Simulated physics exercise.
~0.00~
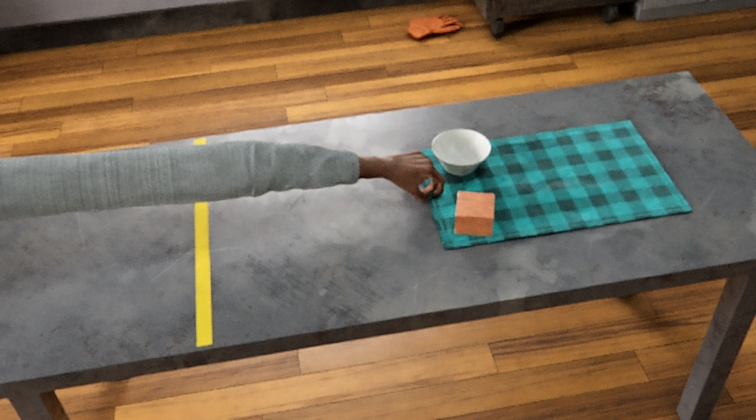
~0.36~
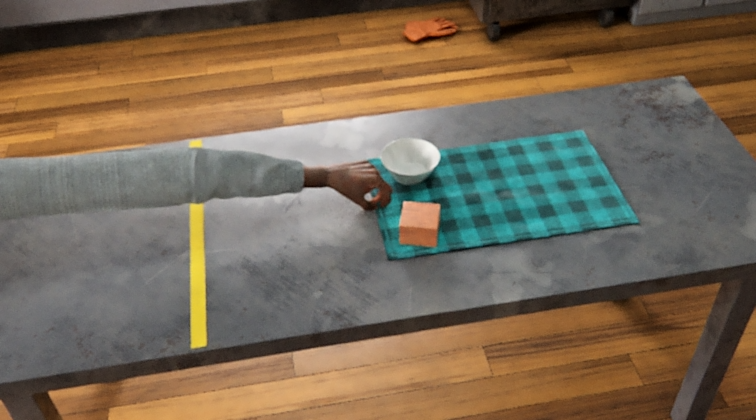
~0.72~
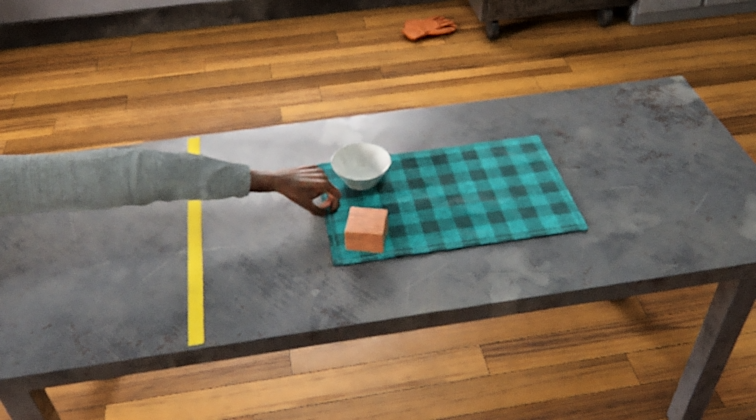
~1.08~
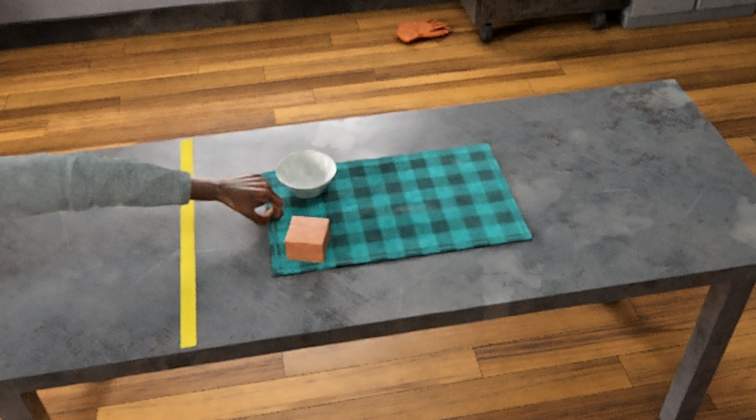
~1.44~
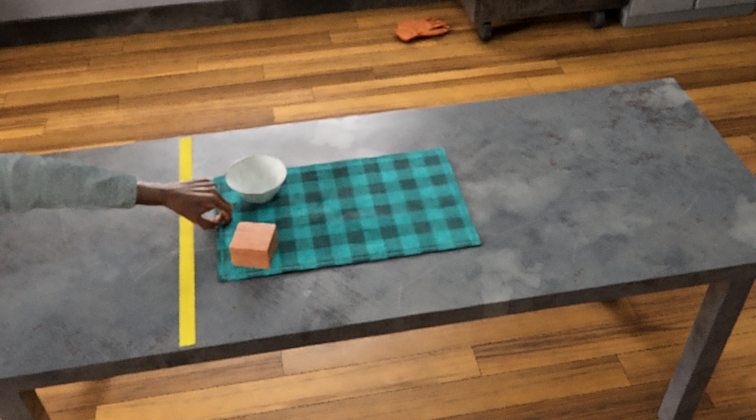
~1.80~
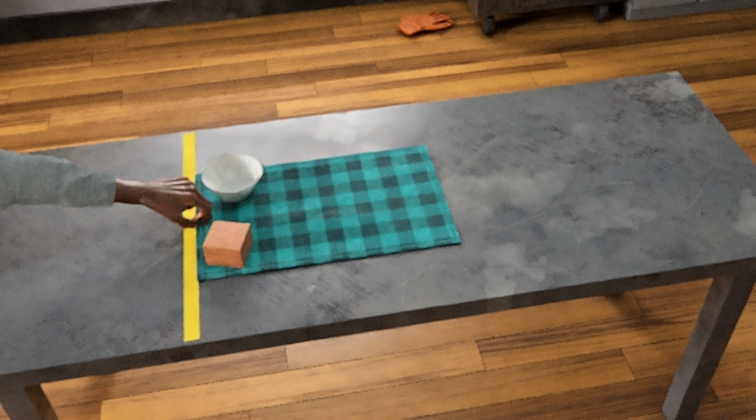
At first, a hand in a grey sleeve grips the left edge of a turquoise checked cloth on a dark grey table, with a white bowl and an orange block resting near that edge. The arm draws back to the left, pulling the cloth toward a strip of yellow tape. The bowl and block ride along with it, keeping their places on the fabric. The cloth continues sliding left until its hem nears the strip, then moves a little farther. It ends with the hem at the tape, the hand still there, and both objects upright on the cloth.
